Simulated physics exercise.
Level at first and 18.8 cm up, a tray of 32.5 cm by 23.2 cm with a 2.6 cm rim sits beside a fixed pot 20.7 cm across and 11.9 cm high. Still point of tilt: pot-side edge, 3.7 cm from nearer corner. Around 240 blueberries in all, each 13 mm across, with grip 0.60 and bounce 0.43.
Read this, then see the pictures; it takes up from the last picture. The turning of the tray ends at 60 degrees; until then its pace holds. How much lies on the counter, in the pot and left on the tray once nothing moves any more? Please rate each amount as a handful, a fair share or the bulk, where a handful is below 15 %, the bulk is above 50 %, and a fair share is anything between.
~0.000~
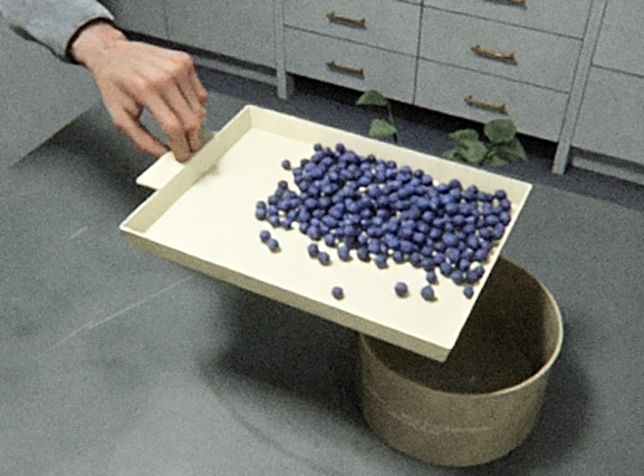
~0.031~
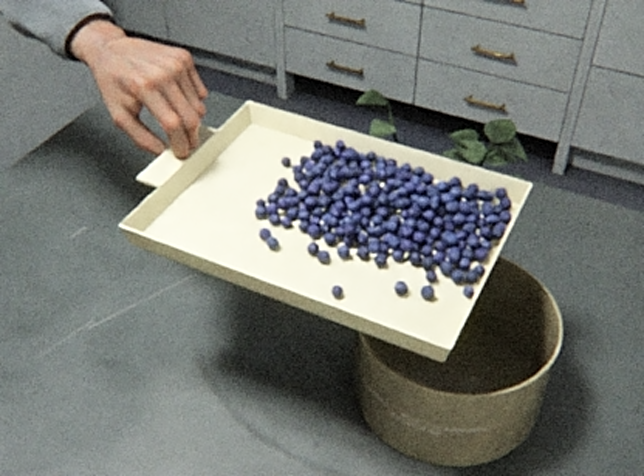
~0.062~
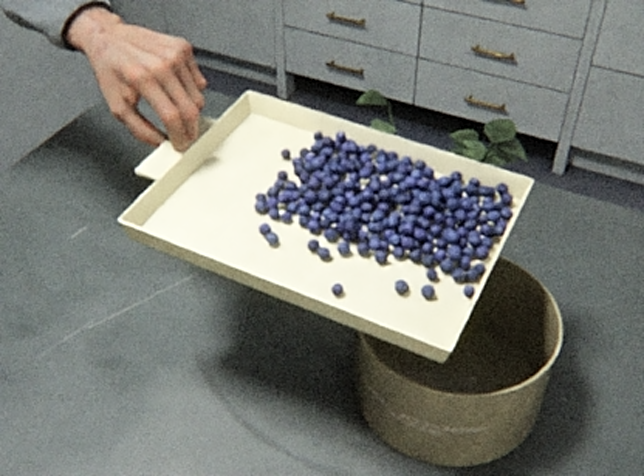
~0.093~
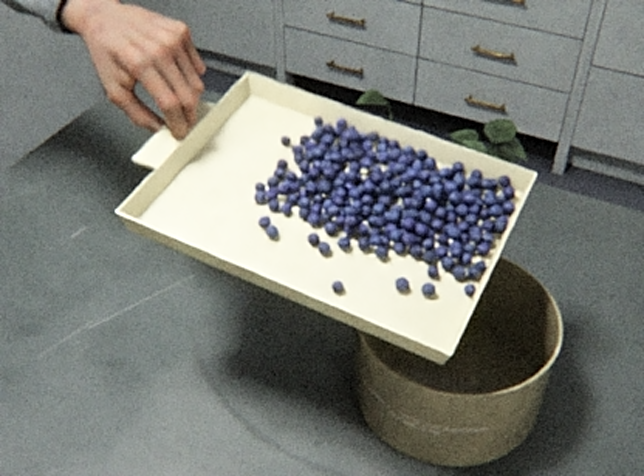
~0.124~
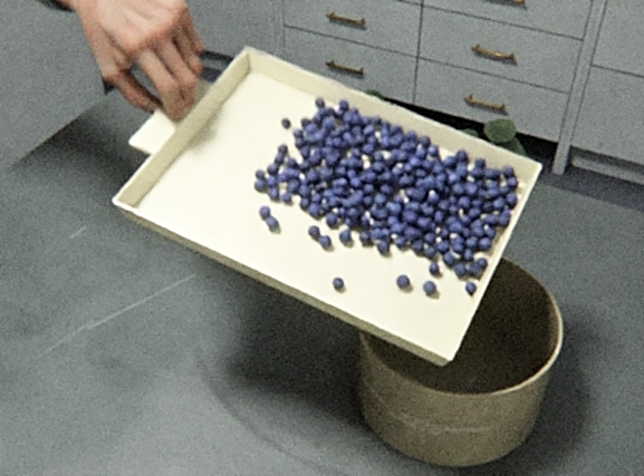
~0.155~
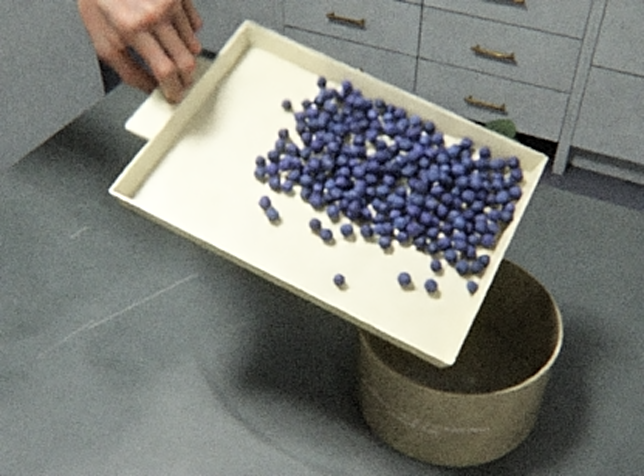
Counter: The bulk; pot: A handful; left on the tray: A fair share.
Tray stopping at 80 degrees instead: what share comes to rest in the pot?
About 0 in a hundred would end up in the pot.
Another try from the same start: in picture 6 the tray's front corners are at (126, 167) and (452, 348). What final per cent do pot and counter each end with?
You'd end with pot at 5 and counter at 35.
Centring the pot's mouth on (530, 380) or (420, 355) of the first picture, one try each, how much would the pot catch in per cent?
Close to 10 in a hundred, then close to 10 in a hundred.
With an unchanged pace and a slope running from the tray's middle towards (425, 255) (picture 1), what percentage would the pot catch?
Estimate: Some 10 per cent.
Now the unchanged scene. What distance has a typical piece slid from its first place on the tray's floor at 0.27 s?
By then it sits near 0 cm from where it began.
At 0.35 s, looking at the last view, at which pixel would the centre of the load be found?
Around (429, 179).
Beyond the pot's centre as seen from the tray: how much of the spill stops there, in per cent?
About 90 %.
After 0.27 s, tilt 42 degrees; the tray holds 100 %, the pot 0 %.
Then, at 0.35 s, tilt 56 degrees; the tray holds 100 %, the pot 0 %.
After 0.57 s, tilt 60 degrees; the tray holds 70 %, the pot 0 %.
In the end, at 1.5 s, counter 60 %, pot 0 %, tray 40 %.
